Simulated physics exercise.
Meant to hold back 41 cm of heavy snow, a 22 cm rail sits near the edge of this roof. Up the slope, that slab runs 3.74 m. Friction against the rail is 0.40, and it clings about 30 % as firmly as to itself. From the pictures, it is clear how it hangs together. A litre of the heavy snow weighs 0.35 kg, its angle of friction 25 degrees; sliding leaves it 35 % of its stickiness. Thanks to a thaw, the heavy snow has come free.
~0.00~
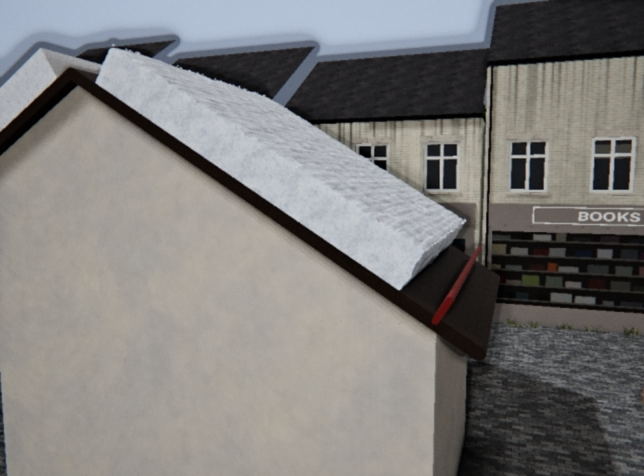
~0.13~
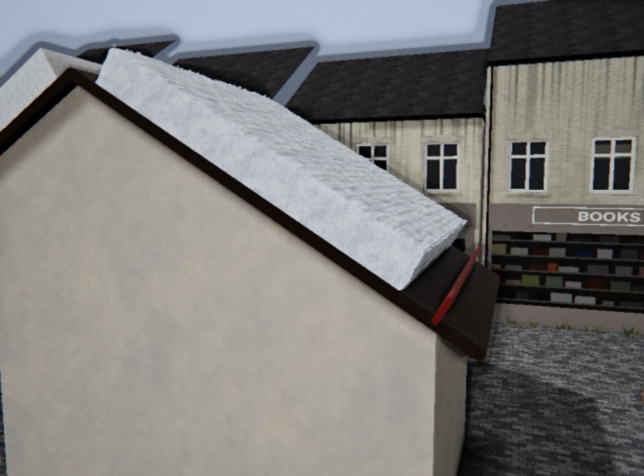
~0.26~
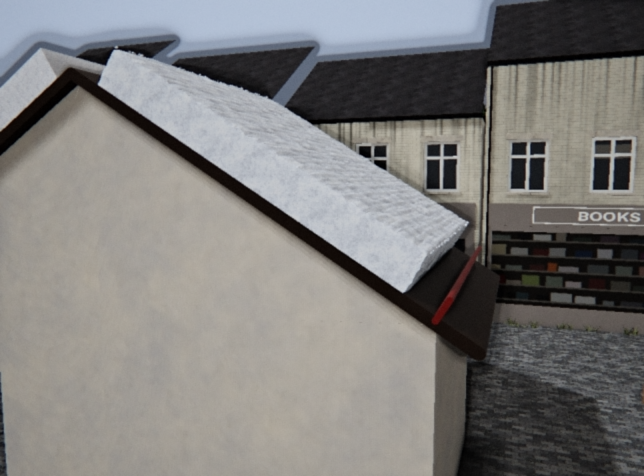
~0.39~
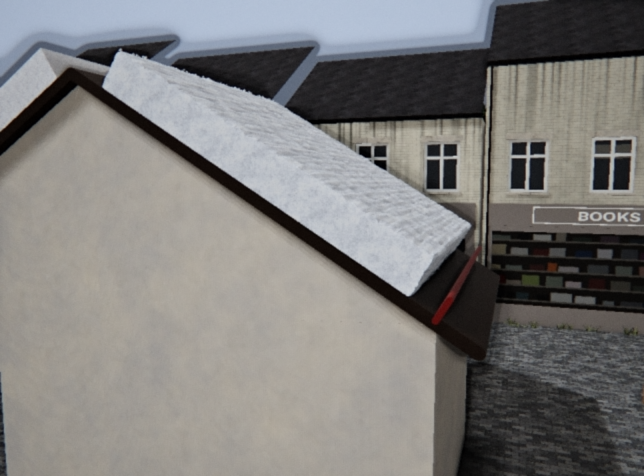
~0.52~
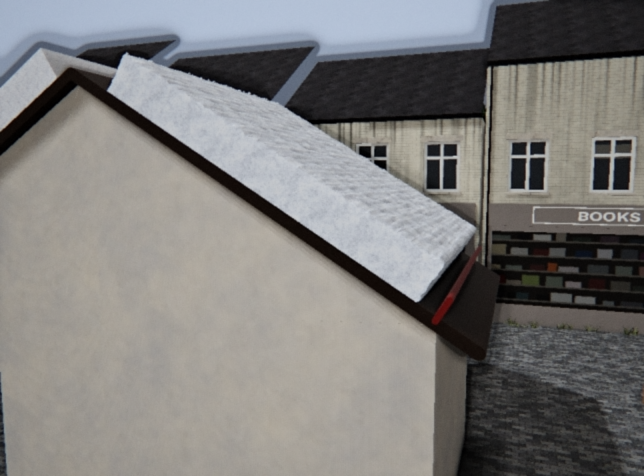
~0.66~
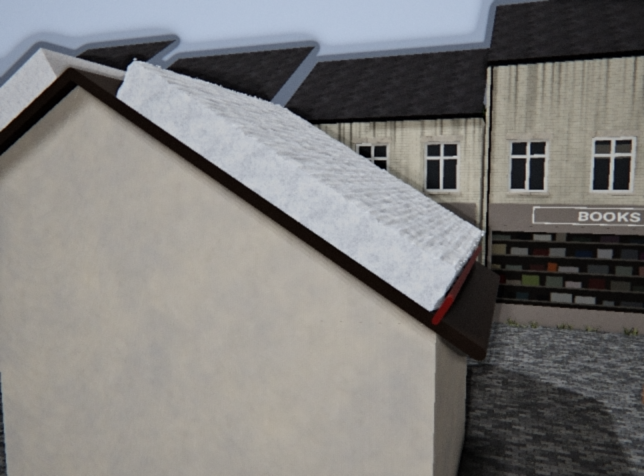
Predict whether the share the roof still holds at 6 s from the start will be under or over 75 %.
It will be over.
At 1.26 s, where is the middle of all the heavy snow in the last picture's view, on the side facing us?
Look near (307, 198) in the final picture.
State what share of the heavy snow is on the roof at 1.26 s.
Roughly 100 %.
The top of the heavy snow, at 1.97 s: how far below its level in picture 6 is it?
The gap comes to roughly 0.3 metres.
By 1.26 s, 99 % of the snow is on the roof.
By 1.97 s, 91 % of the snow is on the roof.
By 2.69 s, 91 % of the snow is on the roof.
By 3.40 s, 91 % of the snow is on the roof.
By 6.00 s, at the end, 90 % of the snow is on the roof.
